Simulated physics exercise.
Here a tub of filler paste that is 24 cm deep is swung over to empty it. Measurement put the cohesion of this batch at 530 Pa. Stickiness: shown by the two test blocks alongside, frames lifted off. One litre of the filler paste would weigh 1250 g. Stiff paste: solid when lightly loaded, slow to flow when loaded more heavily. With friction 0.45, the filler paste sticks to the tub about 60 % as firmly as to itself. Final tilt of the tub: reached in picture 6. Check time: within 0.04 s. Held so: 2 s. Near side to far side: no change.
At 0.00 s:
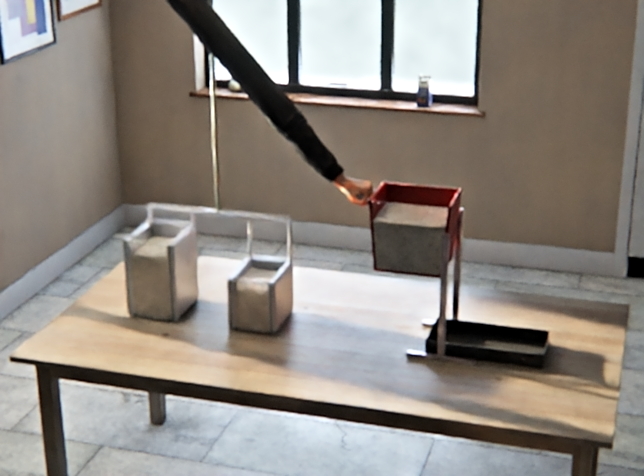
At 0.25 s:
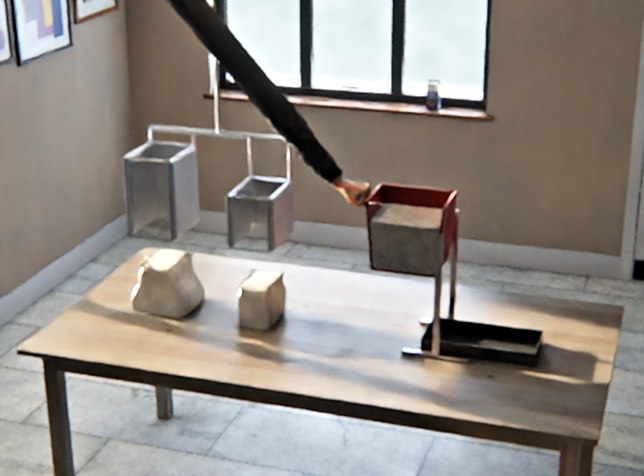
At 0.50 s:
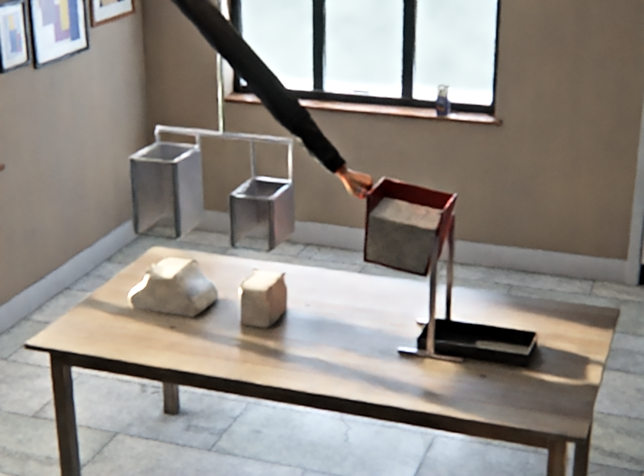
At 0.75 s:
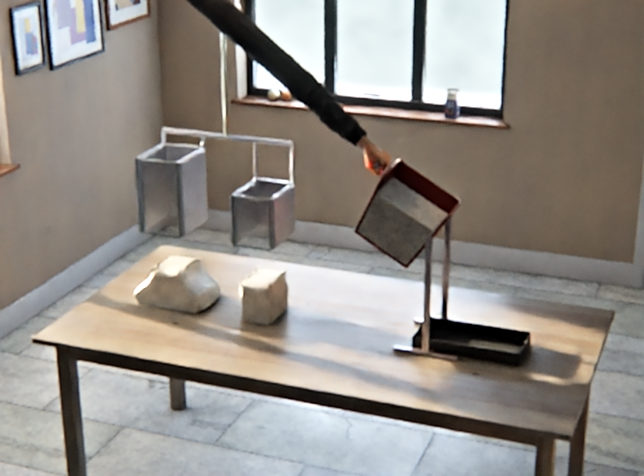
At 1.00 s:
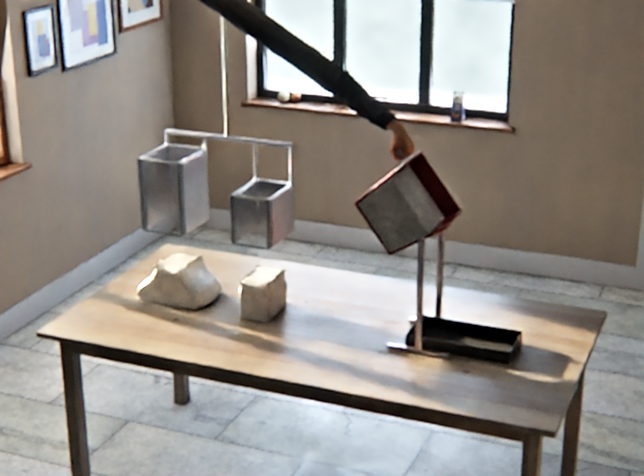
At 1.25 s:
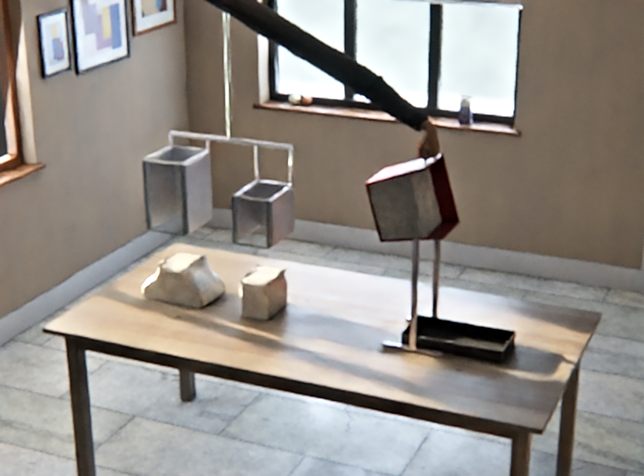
The video shows two open metal moulds lifting off pale blocks on a wooden table, the left block slumping while the right keeps its shape, as a dark-sleeved arm then tilts a red-rimmed tub of grey paste steeply.
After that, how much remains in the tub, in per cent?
Roughly 100 per cent remains in the tub.
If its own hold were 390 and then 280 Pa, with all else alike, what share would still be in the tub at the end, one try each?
Try one gives 85 per cent, try two gives 70 per cent.
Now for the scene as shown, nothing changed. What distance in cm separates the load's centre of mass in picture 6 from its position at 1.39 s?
Distance: About 1 cm.
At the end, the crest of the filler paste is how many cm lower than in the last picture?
The top ends up some 3 cm below its level in the last picture.
After 1.39 s, the tub is at 74 degrees and holds 100 %.
After 1.56 s, the tub is at 74 degrees and holds 100 %.
After 1.73 s, the tub is at 74 degrees and holds 100 %.
After 1.90 s, the tub is at 74 degrees and holds 100 %.
After 3.25 s, at the end, the tub is at 74 degrees and holds 100 %.
